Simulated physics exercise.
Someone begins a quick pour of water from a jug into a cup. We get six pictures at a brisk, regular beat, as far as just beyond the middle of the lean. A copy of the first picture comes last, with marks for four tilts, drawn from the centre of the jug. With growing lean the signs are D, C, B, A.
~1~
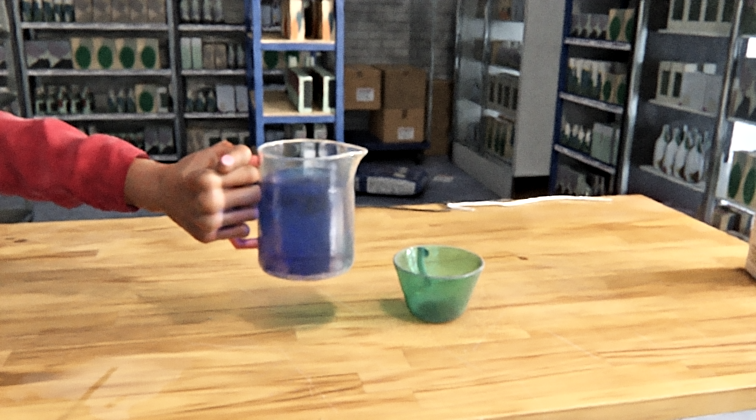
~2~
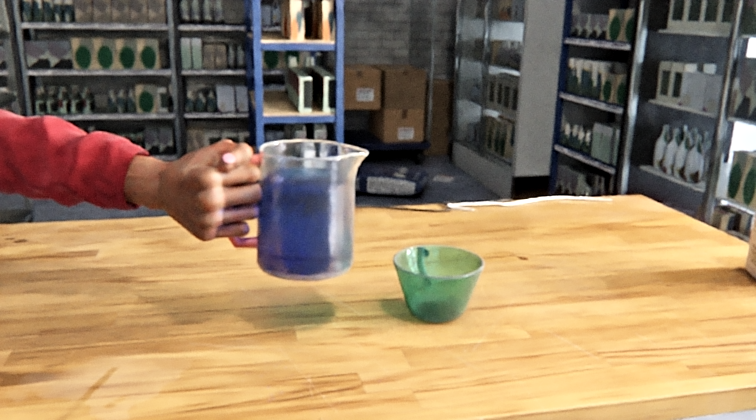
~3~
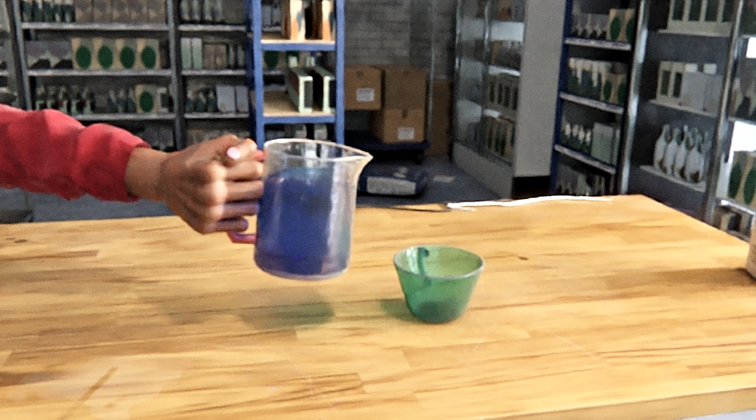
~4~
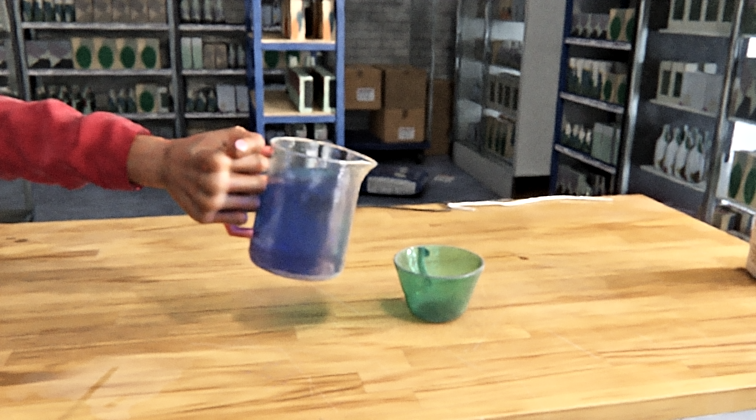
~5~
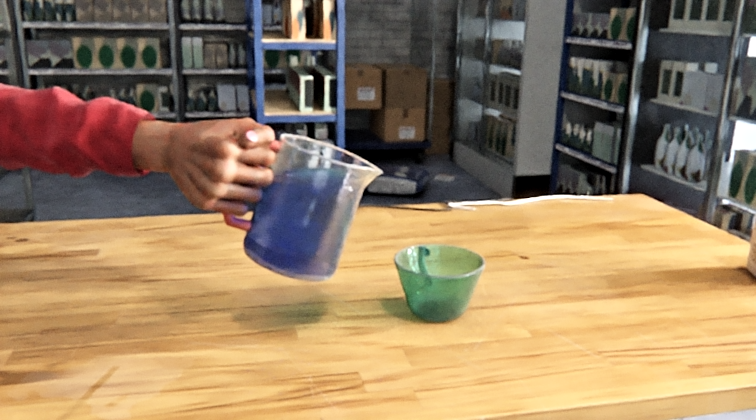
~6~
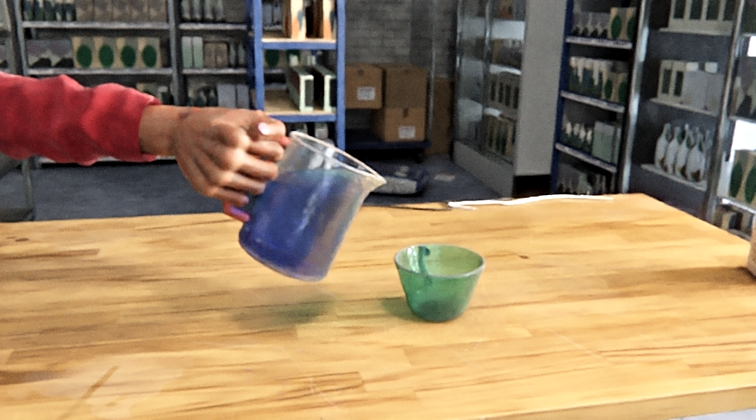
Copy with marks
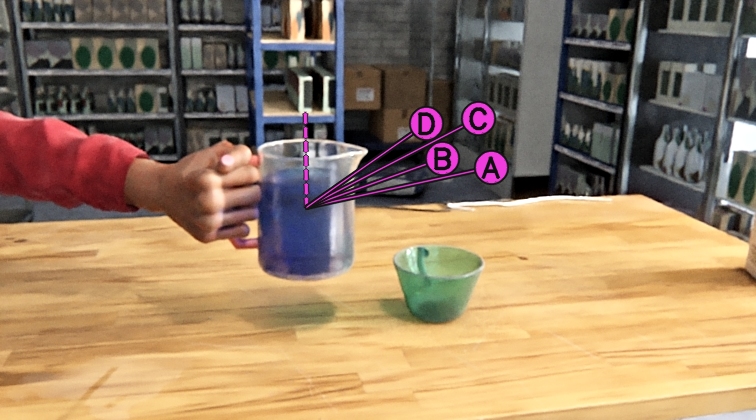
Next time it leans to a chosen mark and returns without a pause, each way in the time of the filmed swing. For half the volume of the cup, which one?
Take D.
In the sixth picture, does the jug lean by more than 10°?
Yes.
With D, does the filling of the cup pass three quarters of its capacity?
No.
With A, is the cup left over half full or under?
Over half.
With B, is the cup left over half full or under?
Over.
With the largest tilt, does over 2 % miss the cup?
Yes, it does.
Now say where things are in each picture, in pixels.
In the first picture, upright, lip at (365, 150); rim of the cup round (438, 260); nothing has left yet.
In the second picture, upright, lip at (366, 152); nothing has left yet.
In the third picture, tipped about 5°, lip at (370, 156); nothing has left yet.
In the fourth picture, tipped about 11°, lip at (375, 162); nothing has left yet.
In the fifth picture, tipped about 19°, lip at (380, 171); nothing has left yet.
In the sixth picture, tipped about 27°, lip at (384, 180); nothing has left yet.
In magenta, A at (475, 170); B at (426, 163); C at (463, 125); D at (412, 132).
With A, the cup ends with about 81 % of what it can hold; 28 % of the water is spilt.
With B, the cup ends with about 75 % of what it can hold; 17 % of the water is spilt.
With C, the cup ends with about 76 % of what it can hold; 3 % of the water is spilt.
With D, the cup ends with about 52 % of what it can hold.
